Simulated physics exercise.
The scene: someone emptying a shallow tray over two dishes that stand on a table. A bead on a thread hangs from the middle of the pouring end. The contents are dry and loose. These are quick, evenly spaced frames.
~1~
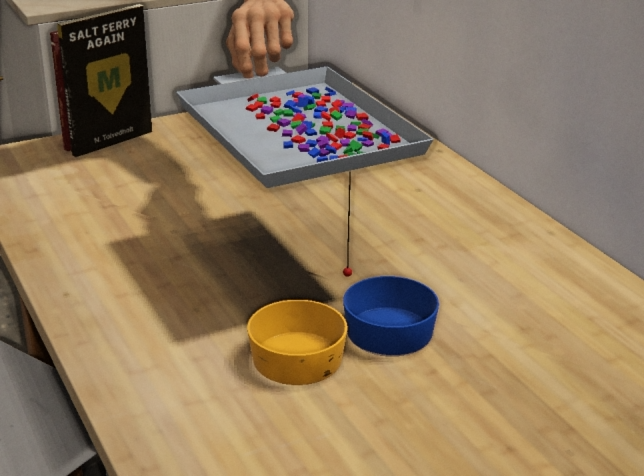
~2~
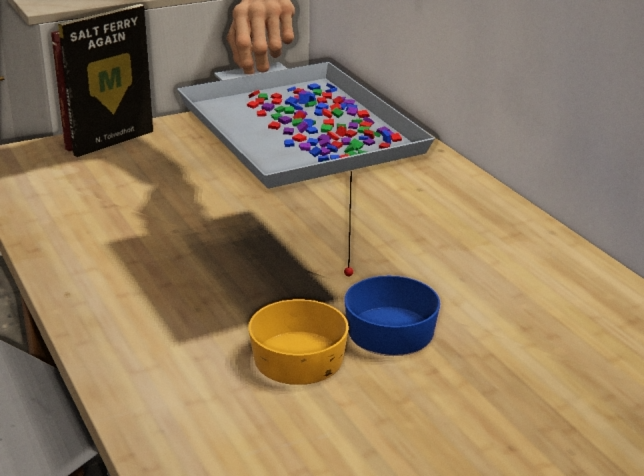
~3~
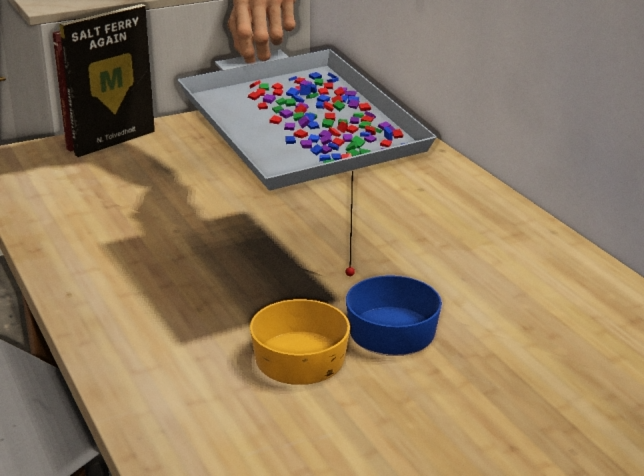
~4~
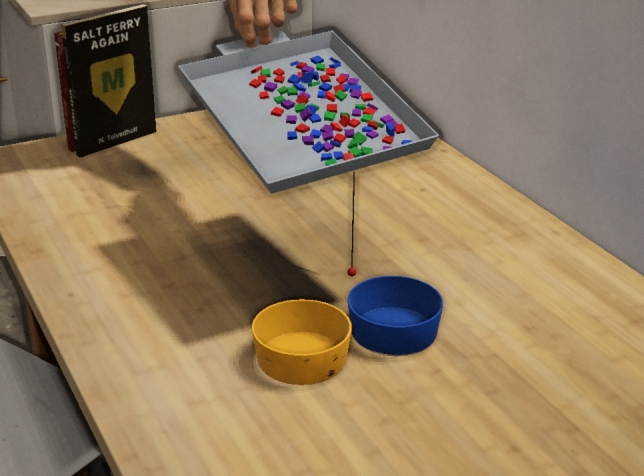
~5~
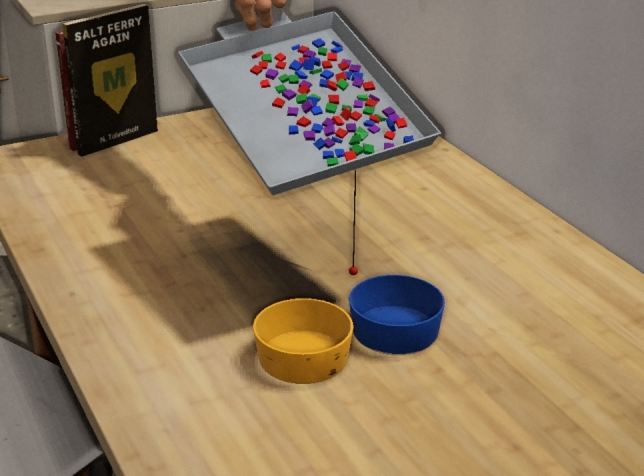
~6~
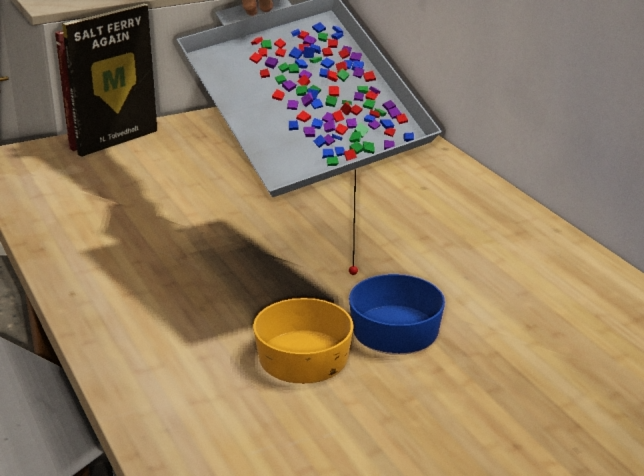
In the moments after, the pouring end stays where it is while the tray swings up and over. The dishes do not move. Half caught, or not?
In the dishes lies the larger part of it.
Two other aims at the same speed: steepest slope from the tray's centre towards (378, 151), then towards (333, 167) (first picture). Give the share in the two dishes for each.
The first gives 10 %, the second 90 %.
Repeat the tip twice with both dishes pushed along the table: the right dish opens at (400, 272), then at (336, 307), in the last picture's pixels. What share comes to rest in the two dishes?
First some 70, then 70 per cent.
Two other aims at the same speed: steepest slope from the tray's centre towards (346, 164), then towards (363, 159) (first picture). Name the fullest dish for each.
One: The right dish. Two: The right dish.
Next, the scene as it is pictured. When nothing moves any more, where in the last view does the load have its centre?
Near (307, 343).
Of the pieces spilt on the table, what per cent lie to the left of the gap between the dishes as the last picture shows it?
Close to 90 per cent.
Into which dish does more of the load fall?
That is left.
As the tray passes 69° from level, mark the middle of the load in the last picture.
Near (322, 158).
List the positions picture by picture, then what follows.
The first frame shows corners of the pouring end at (267, 171) and (426, 138), level; middle of the load at (328, 125), mosaic tiles; left dish at (319, 366); right dish at (415, 338); bead on its thread at (348, 272).
The second frame shows corners of the pouring end at (268, 171) and (427, 137), level; middle of the load at (329, 123).
The third frame shows corners of the pouring end at (269, 174) and (428, 136), tipped barely, lowest at the left corner; middle of the load at (330, 117).
The fourth frame shows corners of the pouring end at (271, 178) and (431, 134), tipped a little, lowest at the left corner; middle of the load at (332, 109).
The fifth frame shows corners of the pouring end at (273, 181) and (433, 131), tipped clearly, lowest at the left corner; middle of the load at (334, 100).
The sixth frame shows corners of the pouring end at (273, 185) and (433, 129), tipped clearly, lowest at the left corner; middle of the load at (334, 92); left dish at (325, 364); right dish at (421, 336).
Soon, tray tipped steeply; all on the tray.
A while on, tray tipped past a quarter turn; a small part on the tray; about half in the left dish; a small part in the right dish; a small part outside both; about a quarter in the air.
Towards the end, tray tipped past a quarter turn; about half in the left dish; a small part in the right dish; about a third outside both.
Finally, tray tipped past a quarter turn; about half in the left dish; a small part in the right dish; about a third outside both.
